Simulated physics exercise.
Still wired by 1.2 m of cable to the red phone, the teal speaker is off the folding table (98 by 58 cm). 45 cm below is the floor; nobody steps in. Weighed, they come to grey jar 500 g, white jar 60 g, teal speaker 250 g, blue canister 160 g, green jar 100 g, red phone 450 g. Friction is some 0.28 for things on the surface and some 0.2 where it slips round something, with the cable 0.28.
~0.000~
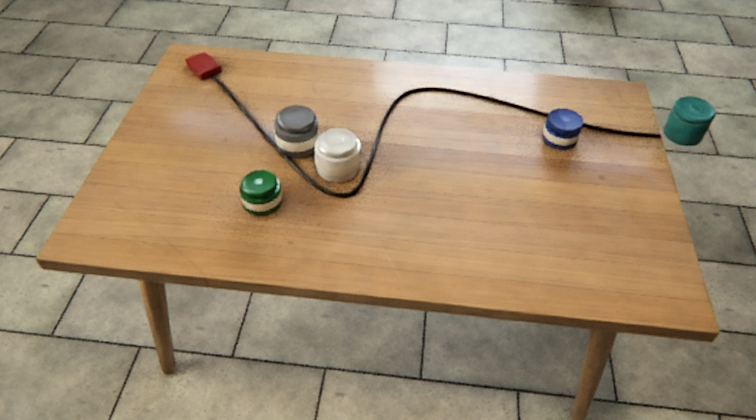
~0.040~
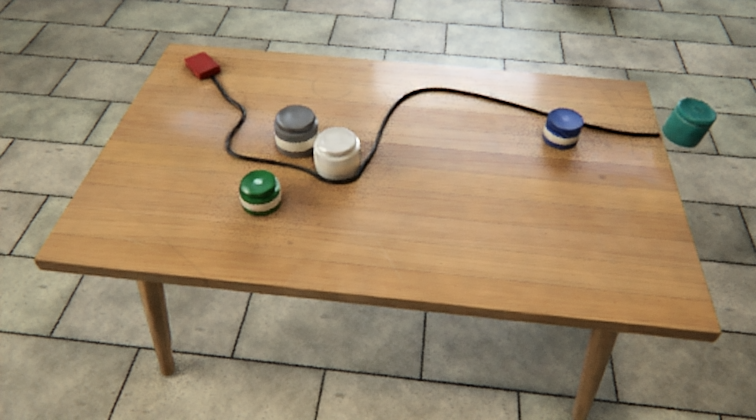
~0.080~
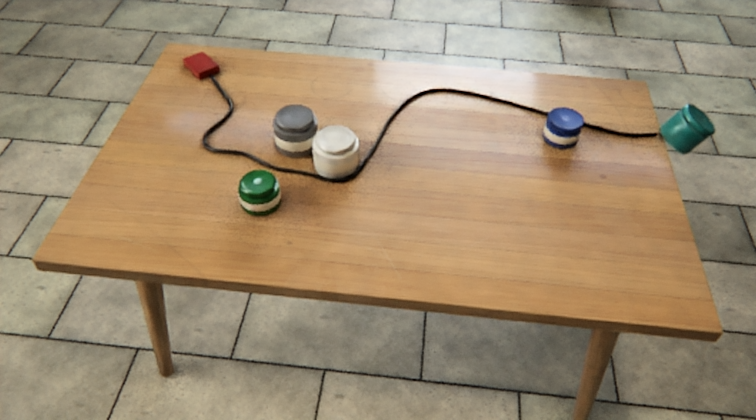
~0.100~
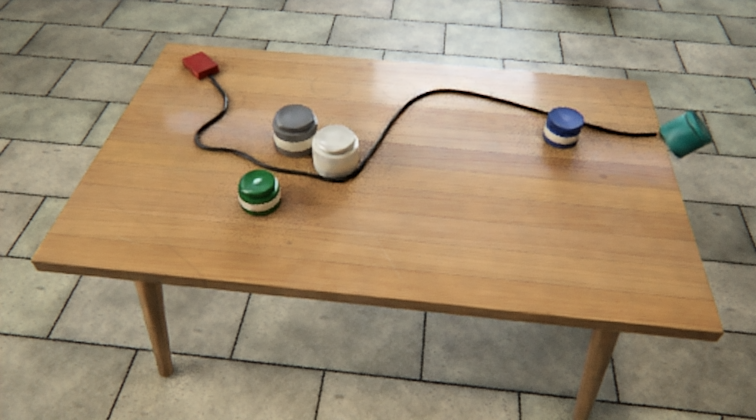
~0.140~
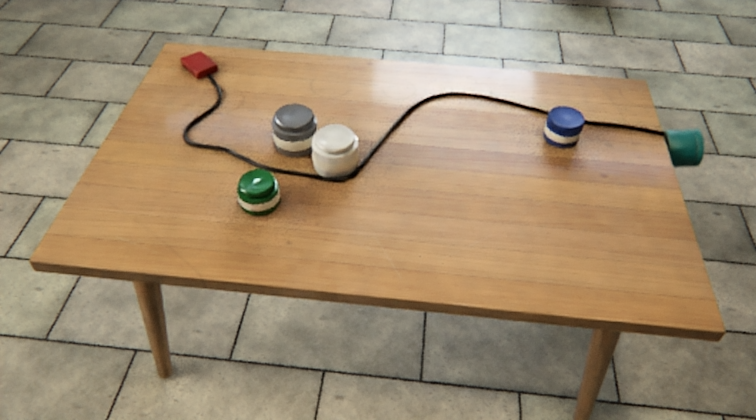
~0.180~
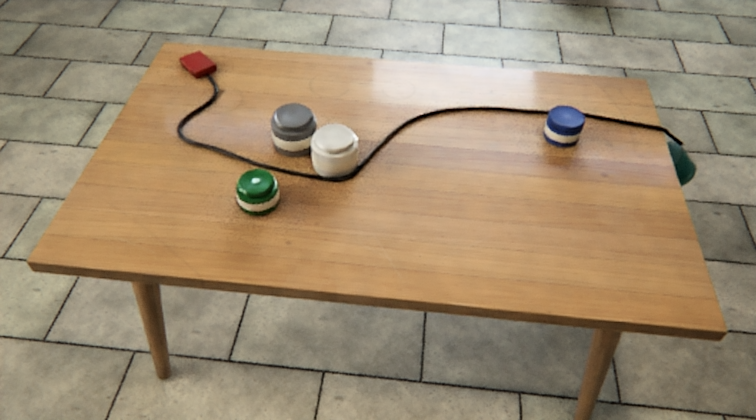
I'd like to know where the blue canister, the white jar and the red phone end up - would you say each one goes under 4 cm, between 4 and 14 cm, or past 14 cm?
In order: The blue canister gets moved some; the white jar gets moved plenty; the red phone gets moved some.
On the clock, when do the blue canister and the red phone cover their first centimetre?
Blue canister 0.32 s; red phone 0.36 s, roughly.
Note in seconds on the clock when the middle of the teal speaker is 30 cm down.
The clock reads 0.34 s at that moment.
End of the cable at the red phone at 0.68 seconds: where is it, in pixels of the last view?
About (226, 93).
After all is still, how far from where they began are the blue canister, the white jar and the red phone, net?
About: Blue canister 6 cm, white jar off the top, red phone 8 cm.
By 0.4 s, the cable's tail end at (215, 85); white jar 20 cm off its start, blue canister 5 cm off its start, red phone 4 cm off its start.
By 0.7 s, the cable's tail end at (226, 93); white jar over the edge, red phone 7 cm off its start, blue canister 6 cm off its start.
By 0.9 s, the cable's tail end at (226, 93); white jar over the edge, red phone 7 cm off its start at (215, 79), blue canister 6 cm off its start at (589, 138).
By 1.2 s, the cable's tail end at (226, 93); white jar over the edge, red phone 7 cm off its start, blue canister 6 cm off its start.
By 2.4 s, the cable's tail end at (226, 93); white jar over the edge, red phone 7 cm off its start at (215, 79), blue canister 6 cm off its start at (589, 138), teal speaker over the edge.
